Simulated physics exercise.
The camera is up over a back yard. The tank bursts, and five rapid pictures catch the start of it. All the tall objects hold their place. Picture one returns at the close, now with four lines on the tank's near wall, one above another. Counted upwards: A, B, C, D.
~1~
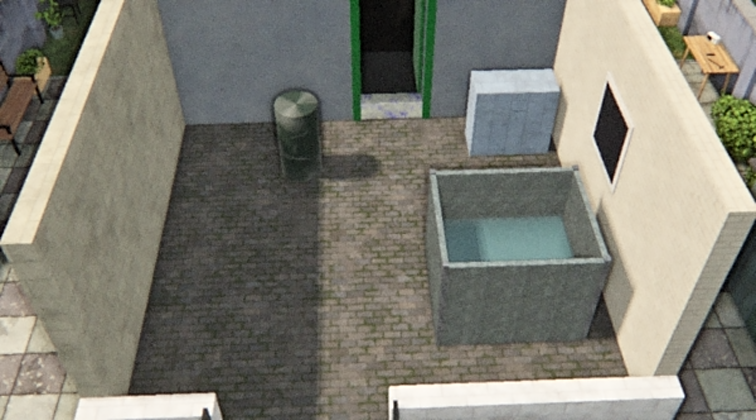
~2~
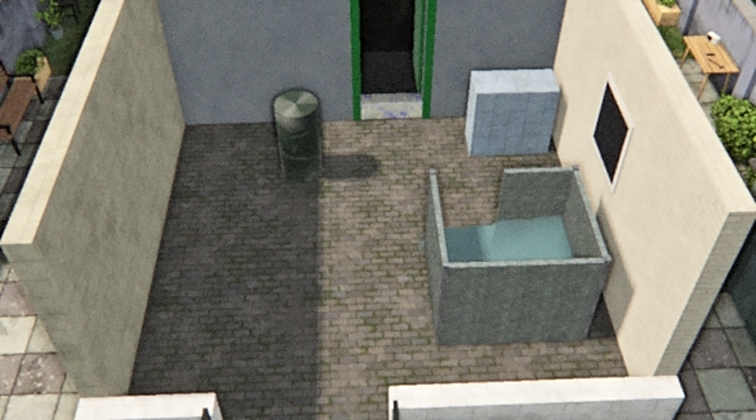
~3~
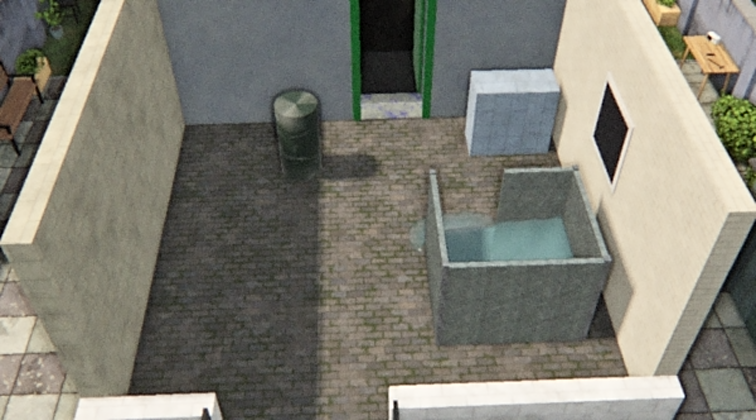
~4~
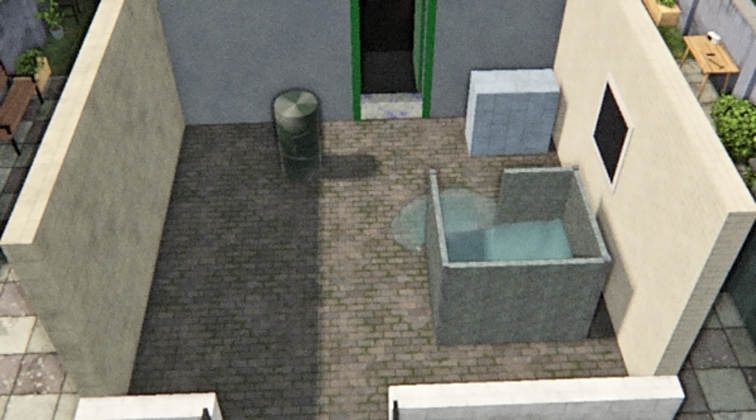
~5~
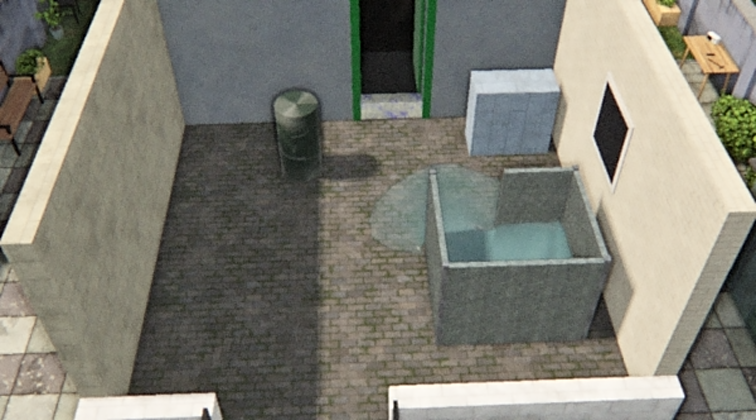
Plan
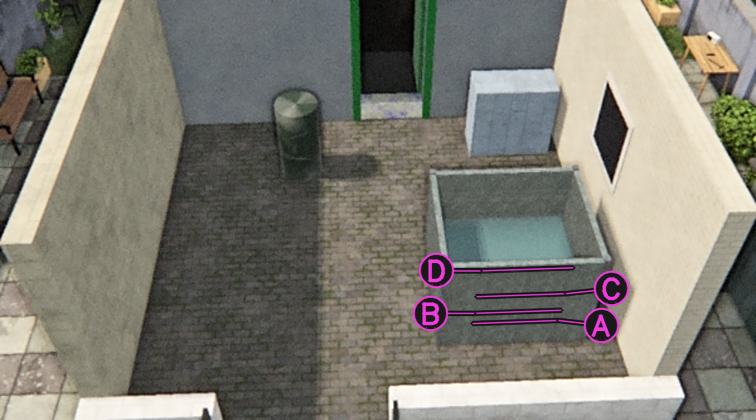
A stone tank's back corner opens and water spreads out over the brick yard.
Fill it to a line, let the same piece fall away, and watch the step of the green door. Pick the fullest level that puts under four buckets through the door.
Line C just does it.
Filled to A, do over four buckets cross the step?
No.
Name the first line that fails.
That would be D.
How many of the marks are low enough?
Three of the four.
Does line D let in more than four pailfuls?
Yes, it does.
On the marked copy, A at (515, 322); B at (517, 311); C at (521, 295); D at (526, 269); from the bottom up A, B, C, D.
For line A, nothing gets over.
For line B, nothing gets over.
For line C, a bucket or two gets in.
For line D, about 12 bucketfuls get in.
